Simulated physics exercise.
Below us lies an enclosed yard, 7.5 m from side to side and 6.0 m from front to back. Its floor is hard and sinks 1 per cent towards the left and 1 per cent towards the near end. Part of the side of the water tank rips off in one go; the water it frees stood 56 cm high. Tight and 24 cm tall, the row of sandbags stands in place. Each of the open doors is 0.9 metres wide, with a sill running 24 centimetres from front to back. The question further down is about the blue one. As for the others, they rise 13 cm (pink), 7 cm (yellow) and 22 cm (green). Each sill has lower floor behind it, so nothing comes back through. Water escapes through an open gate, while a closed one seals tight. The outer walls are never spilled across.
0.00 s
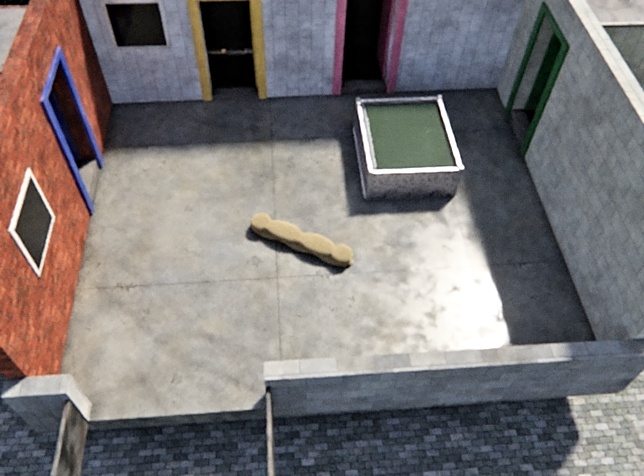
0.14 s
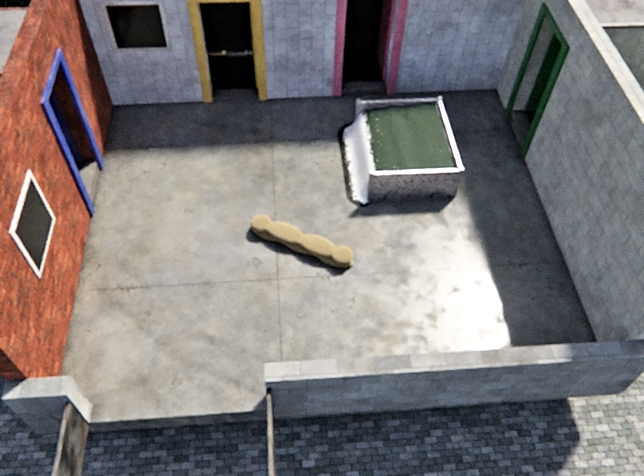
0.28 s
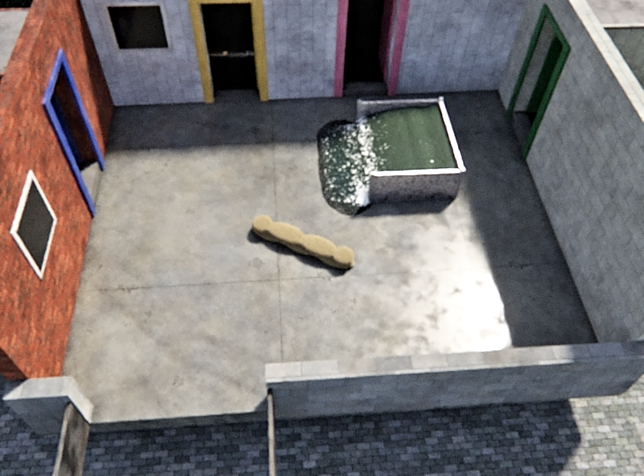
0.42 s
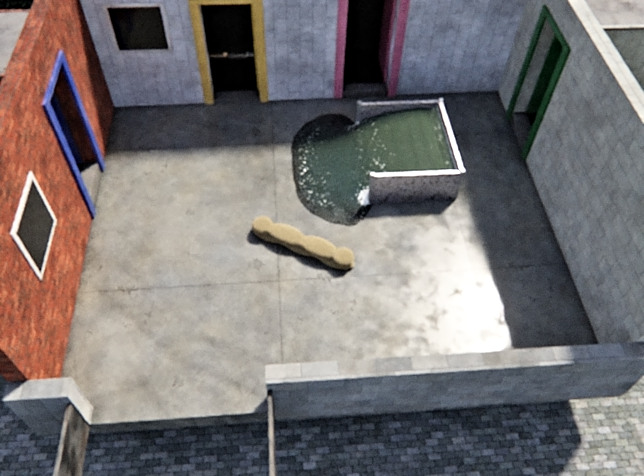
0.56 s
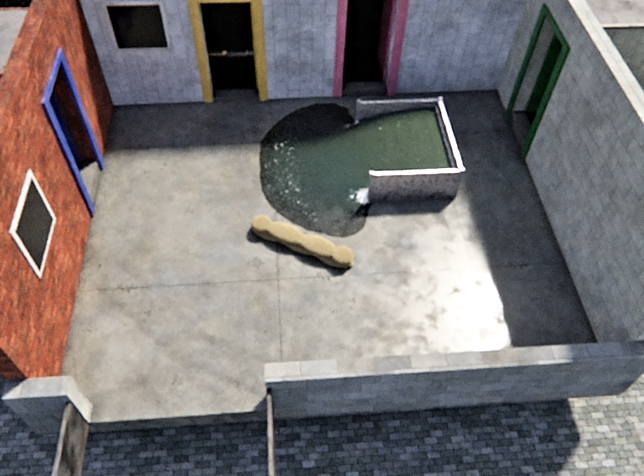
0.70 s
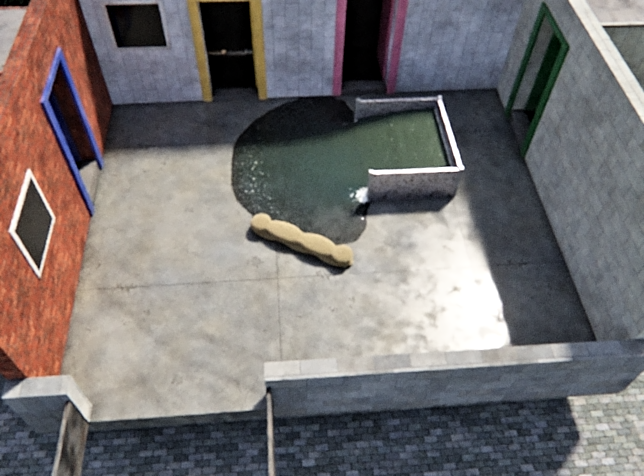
Dark green water burst out of the left side of a raised tank in a walled yard, foaming at first, then spread across the concrete floor in a widening pool that reached the row of sandbags.
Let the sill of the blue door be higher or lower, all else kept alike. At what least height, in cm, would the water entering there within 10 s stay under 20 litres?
At about 17 cm.
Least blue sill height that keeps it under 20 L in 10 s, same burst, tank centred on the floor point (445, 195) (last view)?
In this case, 16 cm or so.
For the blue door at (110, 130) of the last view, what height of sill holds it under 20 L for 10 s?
Around 17 cm would do it.
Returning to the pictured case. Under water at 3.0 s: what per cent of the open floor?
Wet share: Around 40 %.
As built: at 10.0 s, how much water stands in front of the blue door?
About 4.0 centimetres deep.
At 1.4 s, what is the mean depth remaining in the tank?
21 cm, roughly.
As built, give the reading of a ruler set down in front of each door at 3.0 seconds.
Depths in cm: Pink 0, blue 20, yellow 6, green 0.
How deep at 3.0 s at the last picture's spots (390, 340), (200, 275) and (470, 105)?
Respectively 0 cm, 1 cm and 0 cm.
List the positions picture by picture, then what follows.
In the first picture, still water, 56 cm deep, in the water tank at (406, 136); the blue door at (78, 144) is dry.
In the second picture, water pours out at (364, 155) and has run 0.3 m, to (354, 199); about 8 cm deep outside, 56 cm at the back.
In the third picture, the front is at (324, 178), 0.7 m from the gap at (365, 157); 1.3 m2 of floor is wet, 55 cm left at the back.
In the fourth picture, the front is at (301, 190), 1.2 m from the gap at (365, 159); 2.5 m2 of floor is wet, 48 cm left at the back.
In the fifth picture, the gap is at (365, 158), the front 1.8 m out at (264, 175); the back of the water tank holds 48 cm.
In the sixth picture, the gap is at (364, 157), the front 2.2 m out at (236, 176); the back of the water tank holds 43 cm; 2.4 m in a straight line remain to the blue door at (78, 145).
After 1.4 s water covers 30 % of the floor, deepest (23 cm) near (280, 222); it has not reached the blue door.
After 3.0 s water covers 40 % of the floor, deepest (25 cm) near (140, 117); 20 cm at the blue door, 0 litres in over its 26 cm sill.
After 10.0 s water covers 65 % of the floor, deepest (8 cm) near (55, 406); 4 cm at the blue door, 0 litres in over its 26 cm sill.
At the blue door as built, the water arrived by 1.5 s and peaked near 23 cm at 2.4 s.
Run again over the same 10 s with other heights there, 56 litres in over 13.5 cm, 12 litres over 18.5 cm. The limit of 20 litres is kept from about 17 cm up.
